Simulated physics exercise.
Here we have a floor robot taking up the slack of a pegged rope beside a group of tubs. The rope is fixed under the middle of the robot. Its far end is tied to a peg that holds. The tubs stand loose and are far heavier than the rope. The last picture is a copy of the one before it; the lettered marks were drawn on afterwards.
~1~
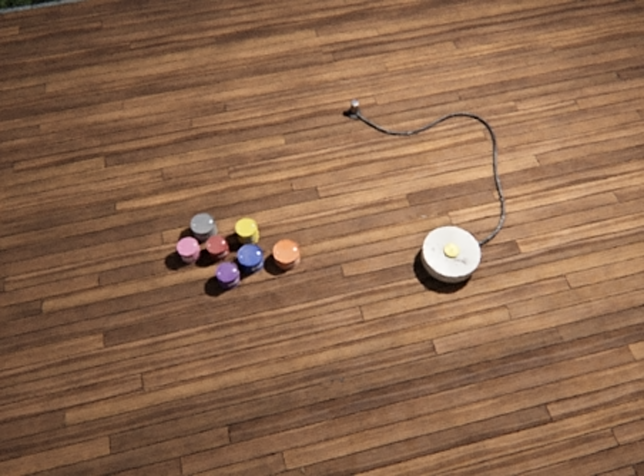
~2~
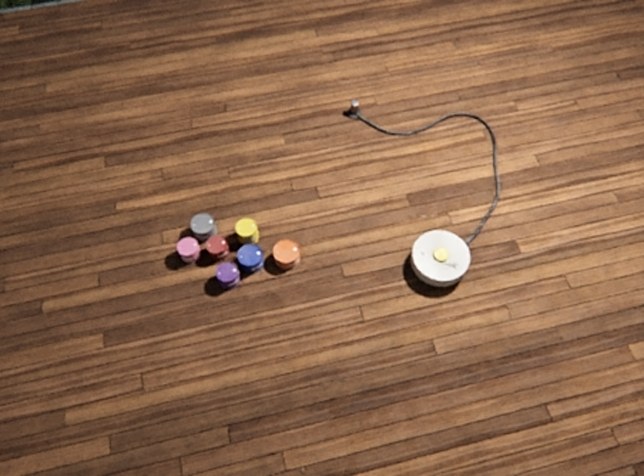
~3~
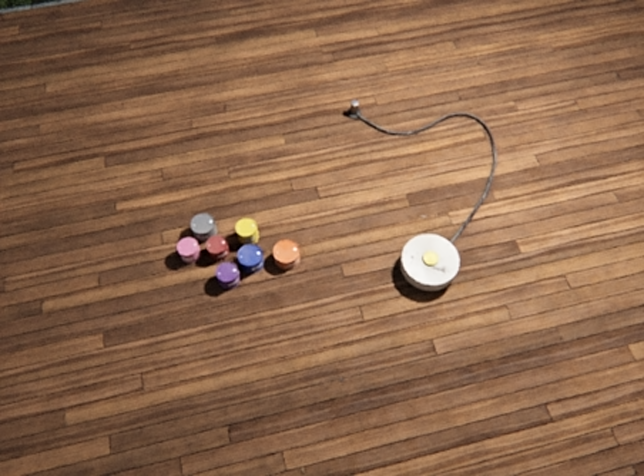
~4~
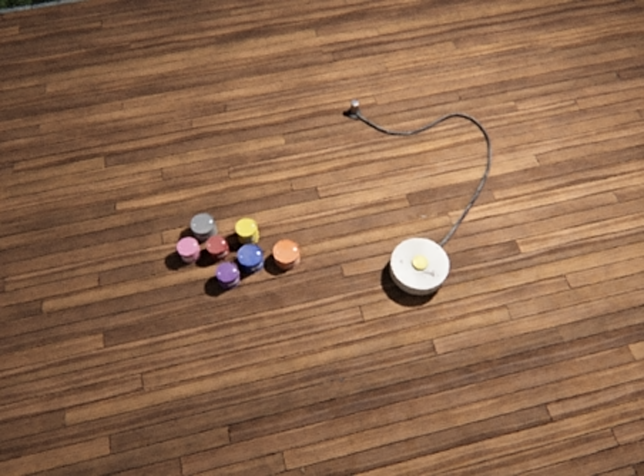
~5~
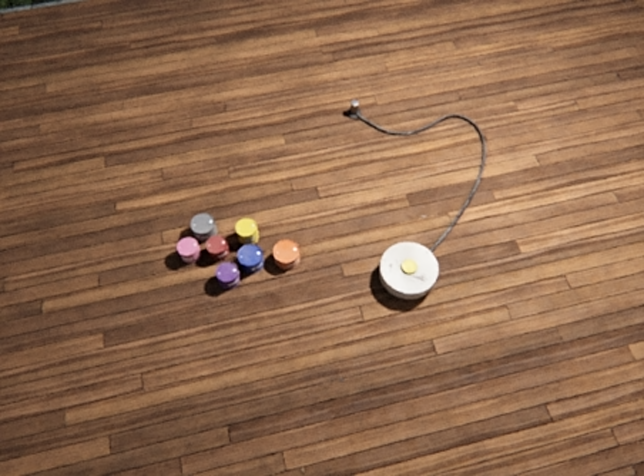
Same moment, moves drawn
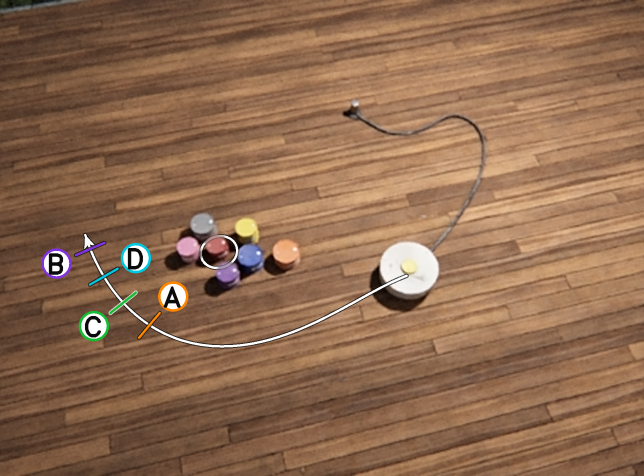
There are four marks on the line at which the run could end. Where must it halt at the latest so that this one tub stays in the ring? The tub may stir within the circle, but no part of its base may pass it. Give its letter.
The farthest safe stop is D.
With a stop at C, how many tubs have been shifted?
The count is none.
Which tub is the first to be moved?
Orange.
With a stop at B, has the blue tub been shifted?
Yes.
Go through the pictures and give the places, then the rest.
Purple tub (228, 276); blue tub (251, 259); red tub (218, 248), in the first picture.
Robot (440, 259); pink tub (189, 250), in the second picture.
Robot (429, 263); orange tub (287, 255), in the third picture.
Robot (419, 267); peg (355, 108), in the fourth picture.
Robot (408, 271); blue tub (251, 259); red tub (218, 248); pink tub (189, 250), in the fifth picture.
On the copy, A at (150, 325); B at (90, 249); C at (123, 303); D at (104, 277); the ring at (219, 252); the route from (407, 276) via (212, 346) to (85, 235).
On D. First, robot (298, 326); red tub (218, 248).
Then, robot (172, 334); red tub (218, 248).
Finally, robot (101, 272); purple tub (226, 265); red tub (218, 248); orange tub (269, 243); the red tub is still in its ring.
By contrast, A is safe but short; B drags the ringed tub to (212, 236); C is safe but short.
